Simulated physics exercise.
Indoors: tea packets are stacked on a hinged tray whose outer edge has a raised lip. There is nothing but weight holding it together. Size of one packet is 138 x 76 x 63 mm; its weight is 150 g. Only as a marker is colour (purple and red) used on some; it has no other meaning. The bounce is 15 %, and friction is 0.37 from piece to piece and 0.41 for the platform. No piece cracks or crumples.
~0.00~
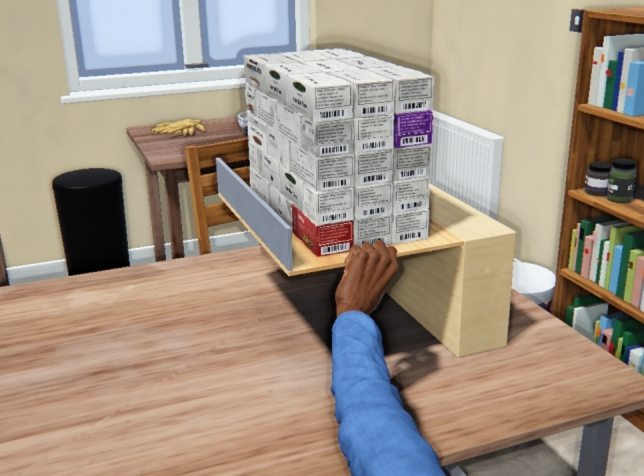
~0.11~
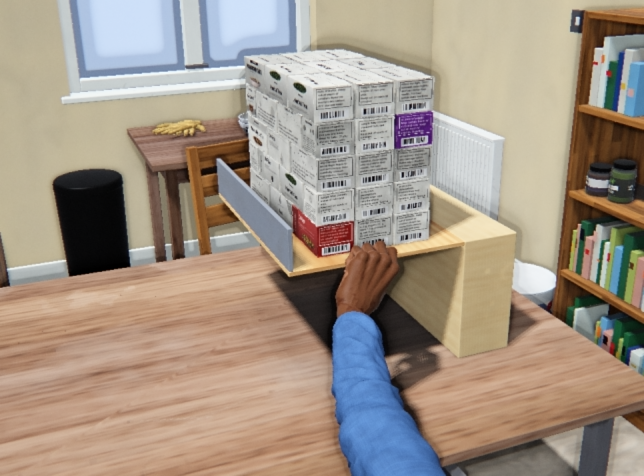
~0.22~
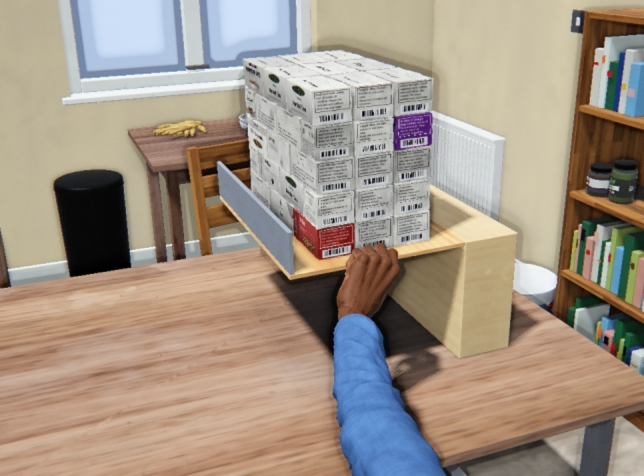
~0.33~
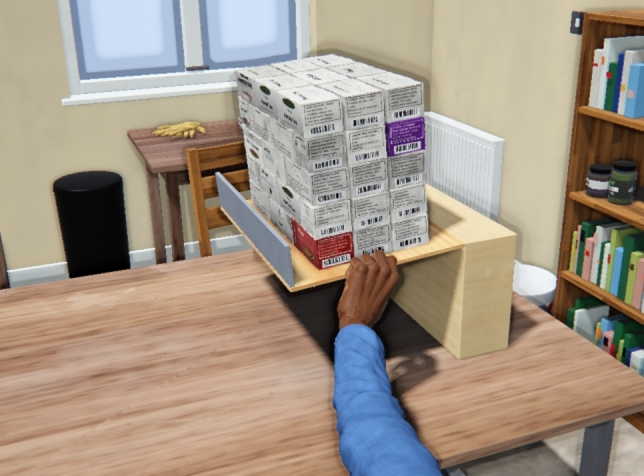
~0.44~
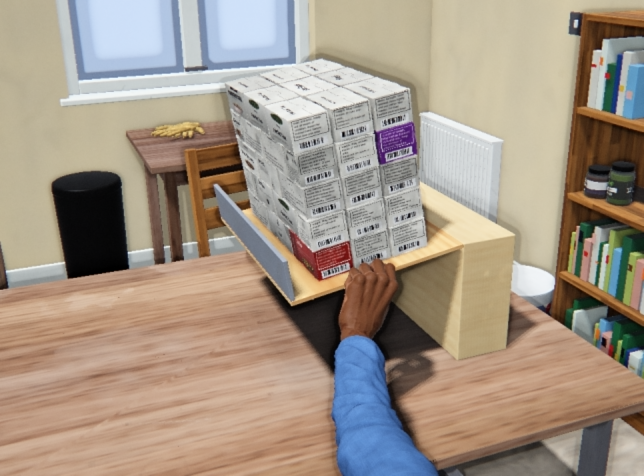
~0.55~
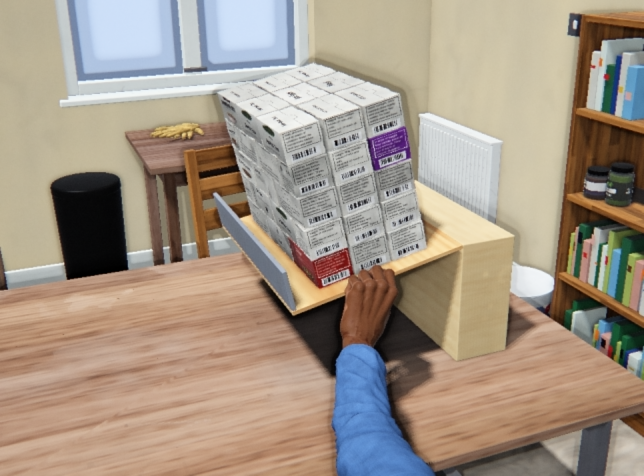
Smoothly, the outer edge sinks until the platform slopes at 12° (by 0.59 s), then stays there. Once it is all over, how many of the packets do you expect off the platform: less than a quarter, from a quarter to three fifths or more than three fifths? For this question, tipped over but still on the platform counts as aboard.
I expect from a quarter to three fifths of them.
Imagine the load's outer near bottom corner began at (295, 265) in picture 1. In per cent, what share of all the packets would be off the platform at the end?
40 %.
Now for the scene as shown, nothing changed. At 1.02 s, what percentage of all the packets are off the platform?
By that time it is 5 percent.
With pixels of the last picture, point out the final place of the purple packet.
In the final image its middle is around (334, 173).
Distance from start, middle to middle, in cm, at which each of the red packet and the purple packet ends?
So red shifts 6 cm, while purple shifts 16 cm.
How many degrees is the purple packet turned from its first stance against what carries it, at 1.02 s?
Around 15° from its start.
After 1.02 s, slope 12°; 3 of the 51 packets off the platform; red packet leaning 24°; purple packet leaning 15°.
After 1.28 s, slope 12°; 19 of the 51 packets off the platform; red packet leaning 34°; purple packet leaning 31°.
By the end (2.1 s), slope 12°; 20 of the 51 packets off the platform; red packet leaning 32°; purple packet leaning 32°. That is 39 per cent. As the last picture would show them, middles, red packet near (306, 255), purple packet near (334, 172).
